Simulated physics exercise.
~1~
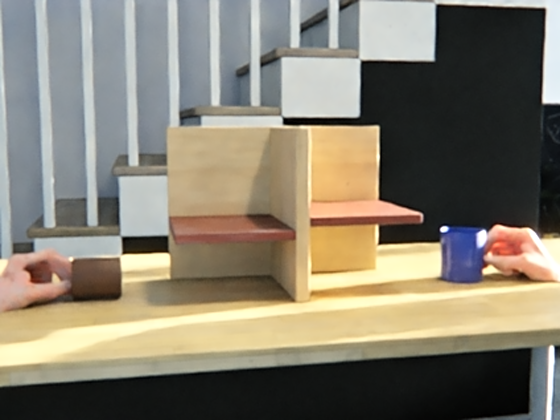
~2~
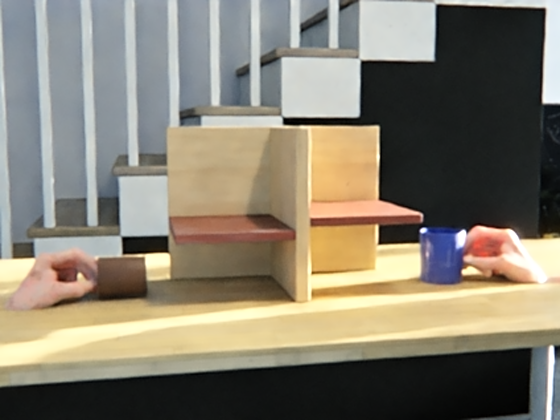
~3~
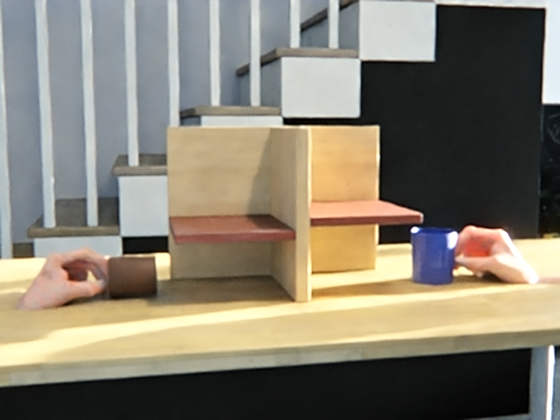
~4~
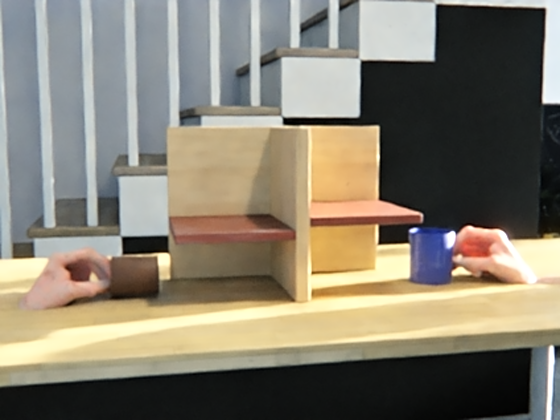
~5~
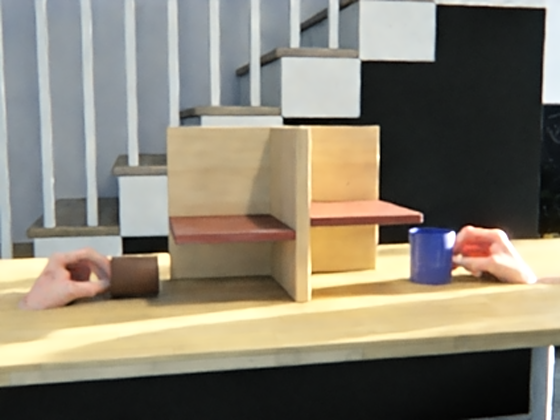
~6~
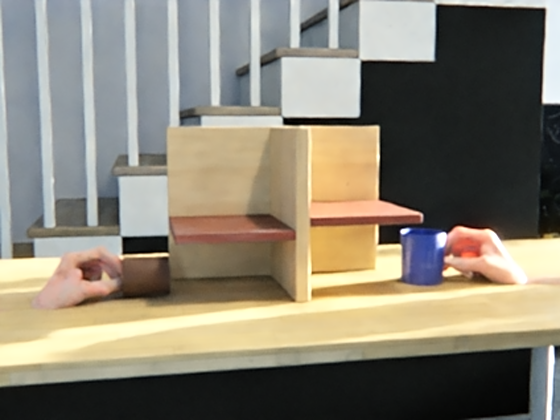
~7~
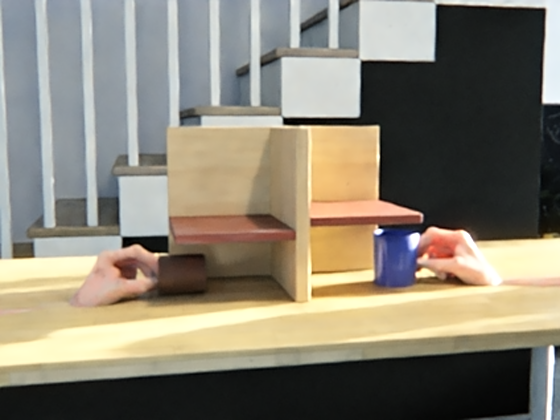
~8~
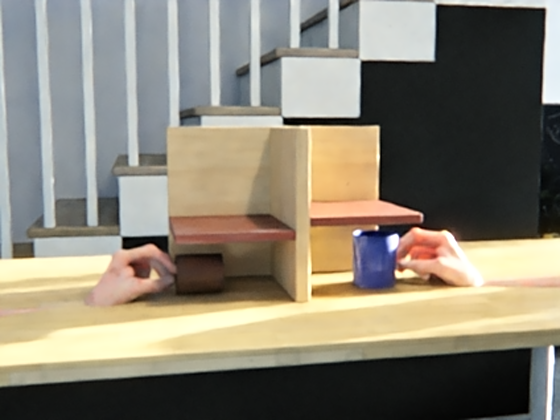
A low wooden rack with two reddish ledges stands in the middle of a pale wooden table, seen from the front by a still camera, with a staircase and white railings behind. At the left a hand holds a small brown beaker, and at the right another hand grips a blue one. Both hands push their beakers inward toward the rack, pause briefly, then push on. The brown beaker slides right beneath the left ledge as the blue beaker slides left beneath the right ledge. Both end up under the ledges, clear of them, with the hands still beside them.
